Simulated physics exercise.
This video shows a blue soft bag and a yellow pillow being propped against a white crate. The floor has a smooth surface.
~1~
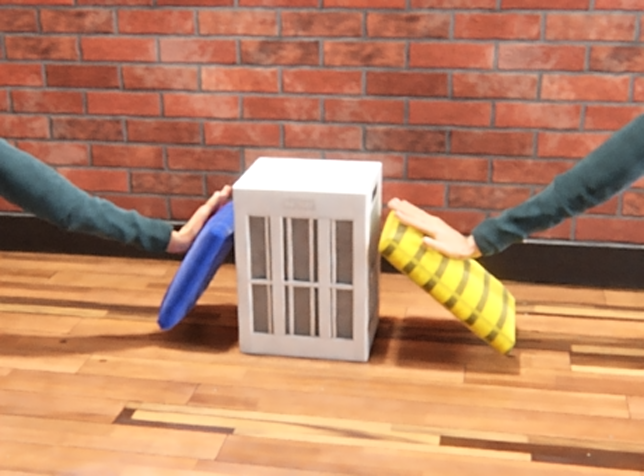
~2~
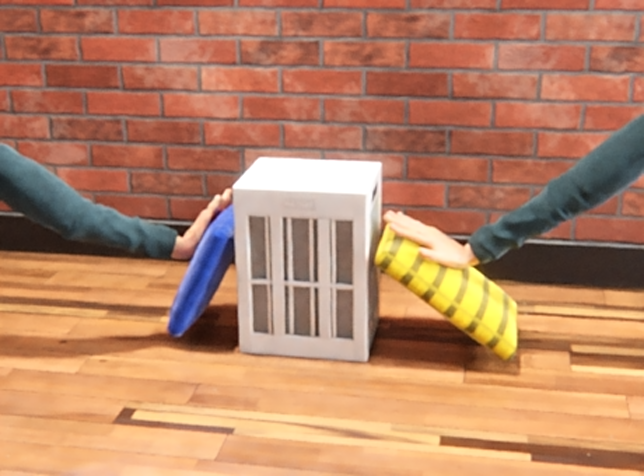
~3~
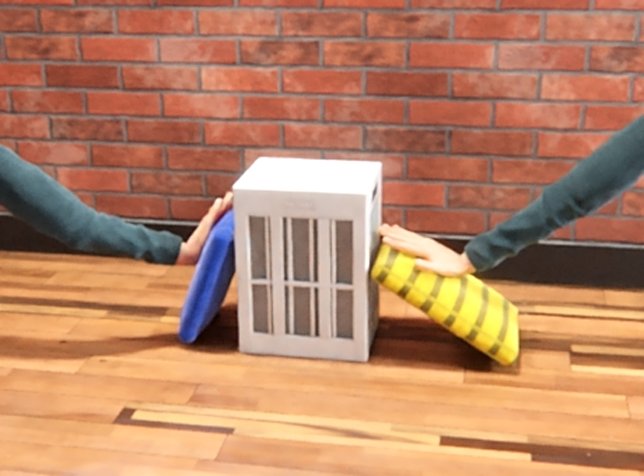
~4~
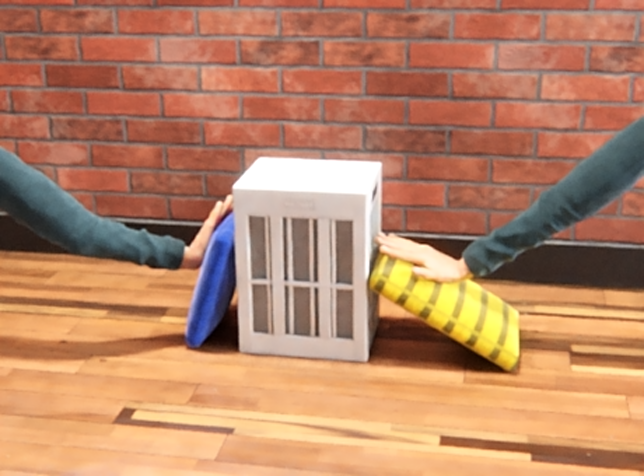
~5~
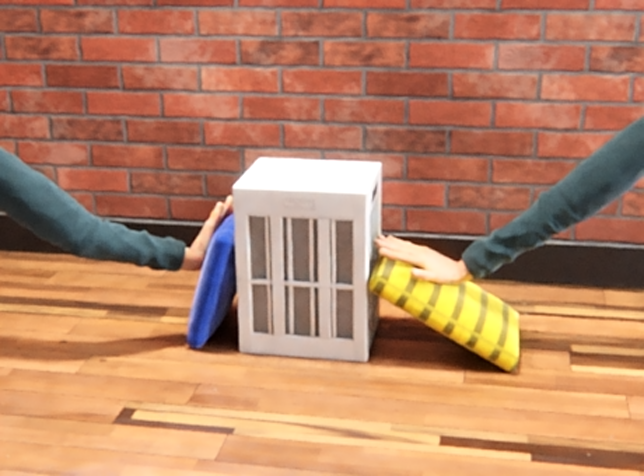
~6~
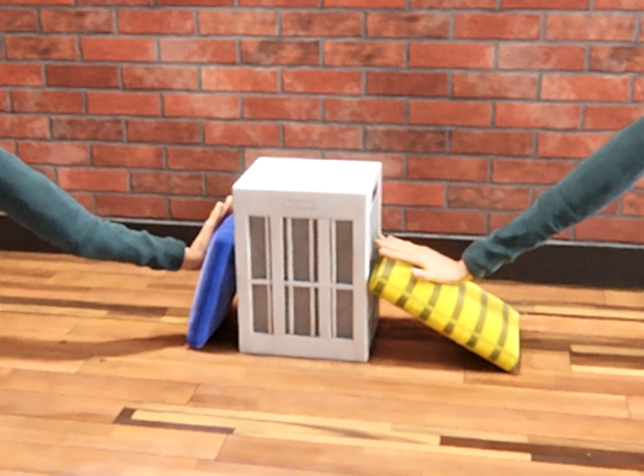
Two hands leaning a blue soft bag and a yellow striped pillow against opposite sides of a white crate, both shifting slightly.
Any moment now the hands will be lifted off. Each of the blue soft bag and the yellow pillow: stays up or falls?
In order: My guess is the blue soft bag won't come down, my guess is the yellow pillow will come down.
Then, 0.28 s later than the last view, soft bag against the side near (223, 275); pillow flat on the floor near (456, 328).
Finally, soft bag against the side near (224, 275); pillow flat on the floor near (453, 330). The blue soft bag remains propped up and the yellow pillow slips and lies down.
